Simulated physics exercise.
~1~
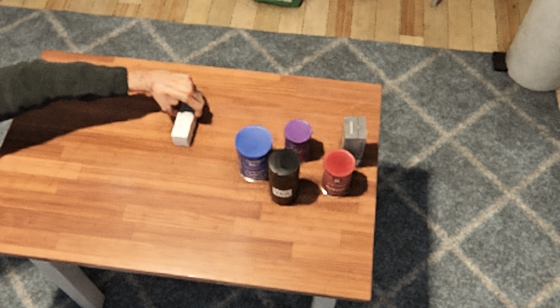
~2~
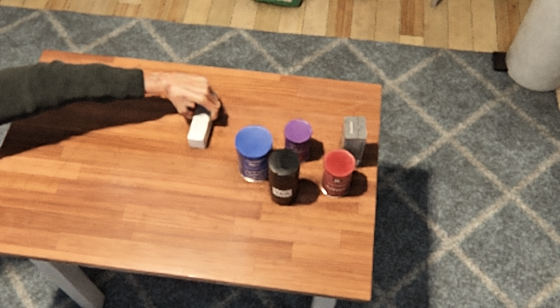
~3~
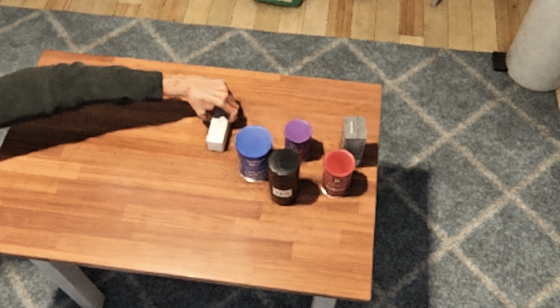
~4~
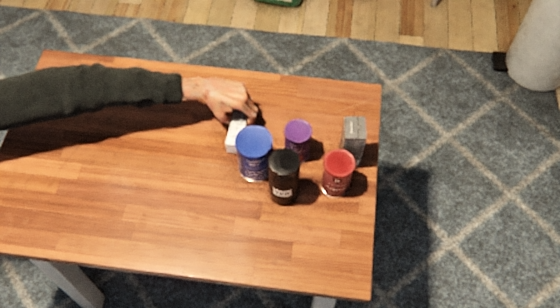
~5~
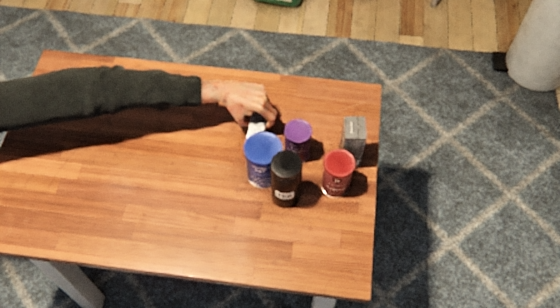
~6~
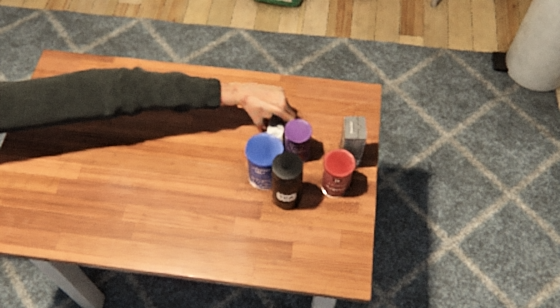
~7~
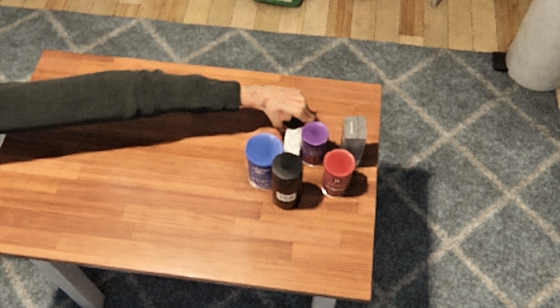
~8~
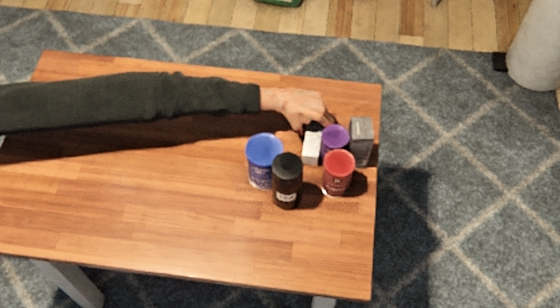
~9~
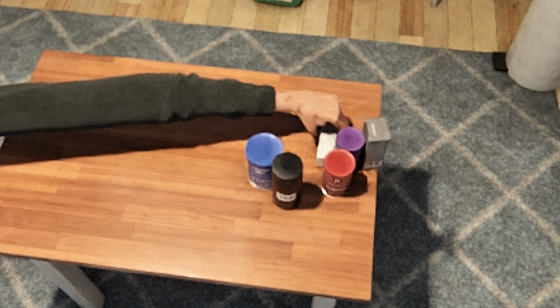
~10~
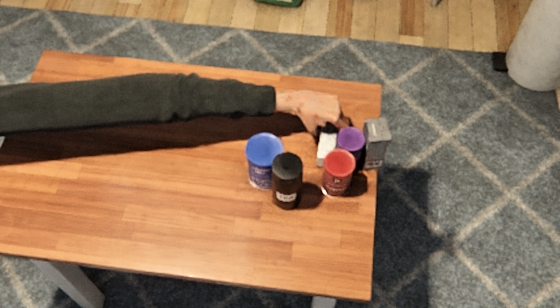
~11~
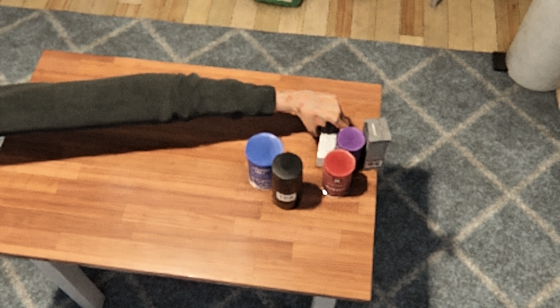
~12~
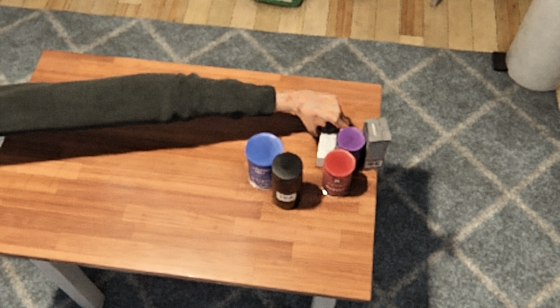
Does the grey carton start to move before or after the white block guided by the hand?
The grey carton starts to move after the white block. The hand is already sliding the block to the right well before the carton shifts toward the table's right edge.
